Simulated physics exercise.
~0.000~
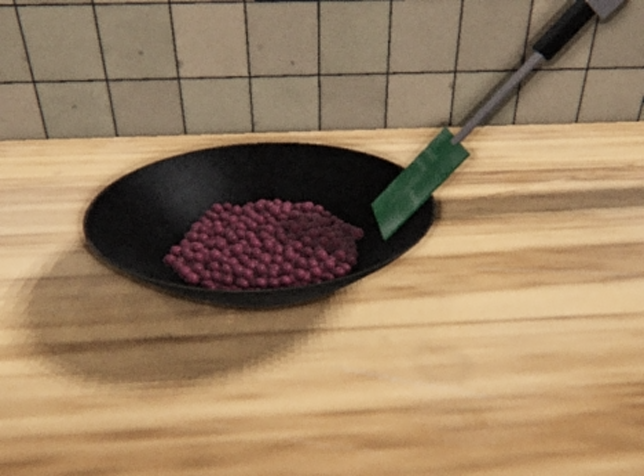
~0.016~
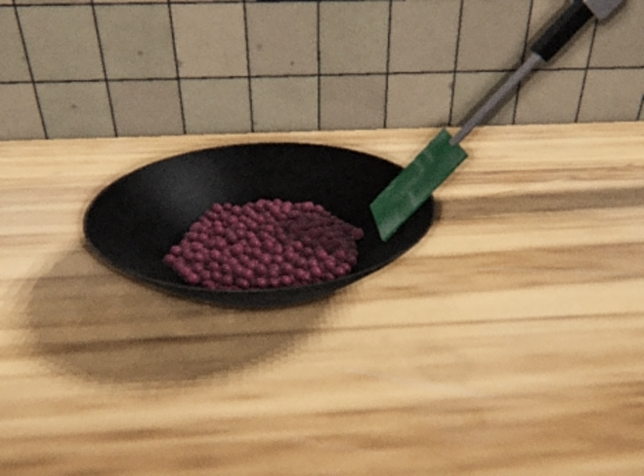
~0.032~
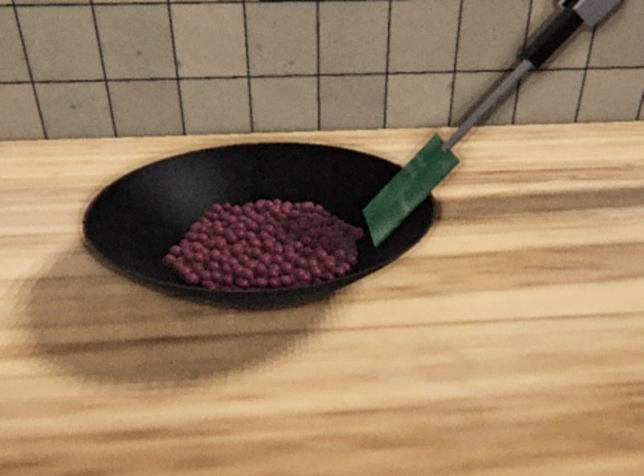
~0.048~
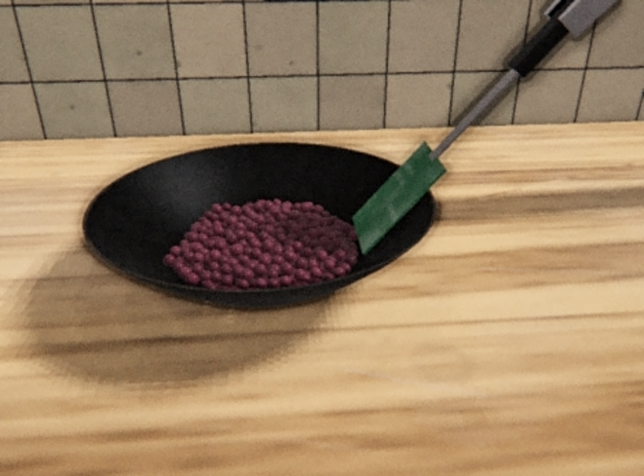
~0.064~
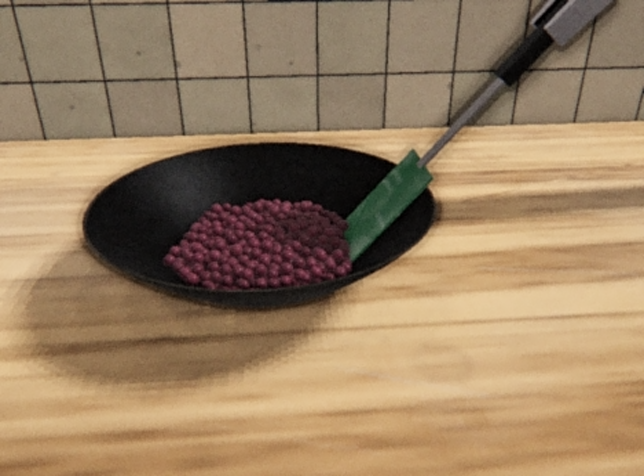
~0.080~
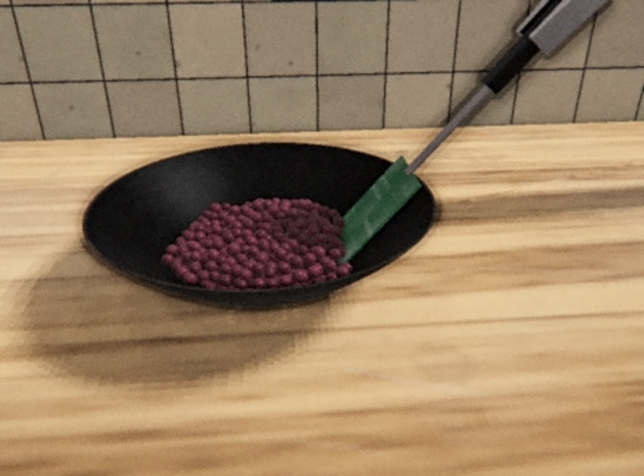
At first, a green turner with a dark handle is tilted over the right side of a black wok holding a heap of small purple beads on a wooden surface. The turner then slides down and left into the heap's right edge, nudging the nearest beads slightly left.
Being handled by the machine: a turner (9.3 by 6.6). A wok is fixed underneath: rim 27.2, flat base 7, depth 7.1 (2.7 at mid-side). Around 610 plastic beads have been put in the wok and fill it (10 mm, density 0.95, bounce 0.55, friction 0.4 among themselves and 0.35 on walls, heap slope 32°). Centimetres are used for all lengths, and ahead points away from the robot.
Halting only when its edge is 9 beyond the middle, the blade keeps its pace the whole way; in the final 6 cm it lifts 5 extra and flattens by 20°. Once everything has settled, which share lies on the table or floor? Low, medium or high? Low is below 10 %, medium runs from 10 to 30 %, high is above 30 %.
The share is medium, from 10 to 30 %.
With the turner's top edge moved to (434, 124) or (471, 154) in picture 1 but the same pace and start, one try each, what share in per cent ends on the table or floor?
First try roughly 20 percent, second try roughly 15 percent.
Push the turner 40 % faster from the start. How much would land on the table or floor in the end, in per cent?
It would be roughly 25 percent.
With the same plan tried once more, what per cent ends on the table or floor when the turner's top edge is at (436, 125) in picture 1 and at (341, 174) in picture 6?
My guess would be close to 40 per cent.
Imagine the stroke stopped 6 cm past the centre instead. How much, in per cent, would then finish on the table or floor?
With that change, I'd expect about 5 per cent.
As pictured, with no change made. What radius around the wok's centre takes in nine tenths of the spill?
Around 50 centimetres.
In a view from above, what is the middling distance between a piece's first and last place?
Some 4 centimetres.
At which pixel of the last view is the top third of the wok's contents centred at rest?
(172, 232).
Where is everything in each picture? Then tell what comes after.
The first frame shows turner top edge at (458, 139), sloping 49°; upper third of the load around (263, 237), from x 170 to 360, top at y 205; 614 in the wok.
The second frame shows turner top edge at (456, 140), sloping 49°; upper third of the load around (263, 237), from x 170 to 360, top at y 205.
The third frame shows turner top edge at (448, 146), sloping 49°; upper third of the load around (263, 238), from x 170 to 360, top at y 205.
The fourth frame shows turner top edge at (435, 155), sloping 49°; upper third of the load around (262, 238), from x 170 to 355, top at y 205.
The fifth frame shows turner top edge at (423, 162), sloping 49°; upper third of the load around (265, 235), from x 170 to 345, top at y 205.
The sixth frame shows turner top edge at (411, 169), sloping 49°; upper third of the load around (261, 236), from x 170 to 345, top at y 205; 614 in the wok.
After 0.17 s, sloping 49°, highest piece 5 above the table; 614 in the wok.
After 0.26 s, sloping 42°, highest piece 8 above the table; 614 in the wok.
After 0.51 s, sloping 29°, highest piece 9 above the table; 517 in the wok, 47 on the table or floor, 50 on the blade or in flight.
After 1.56 s, sloping 29°, highest piece 7 above the table; 517 in the wok, 97 on the table or floor.
At rest, 517 in the wok, 97 on the table or floor. That is 16 % on the table or floor.
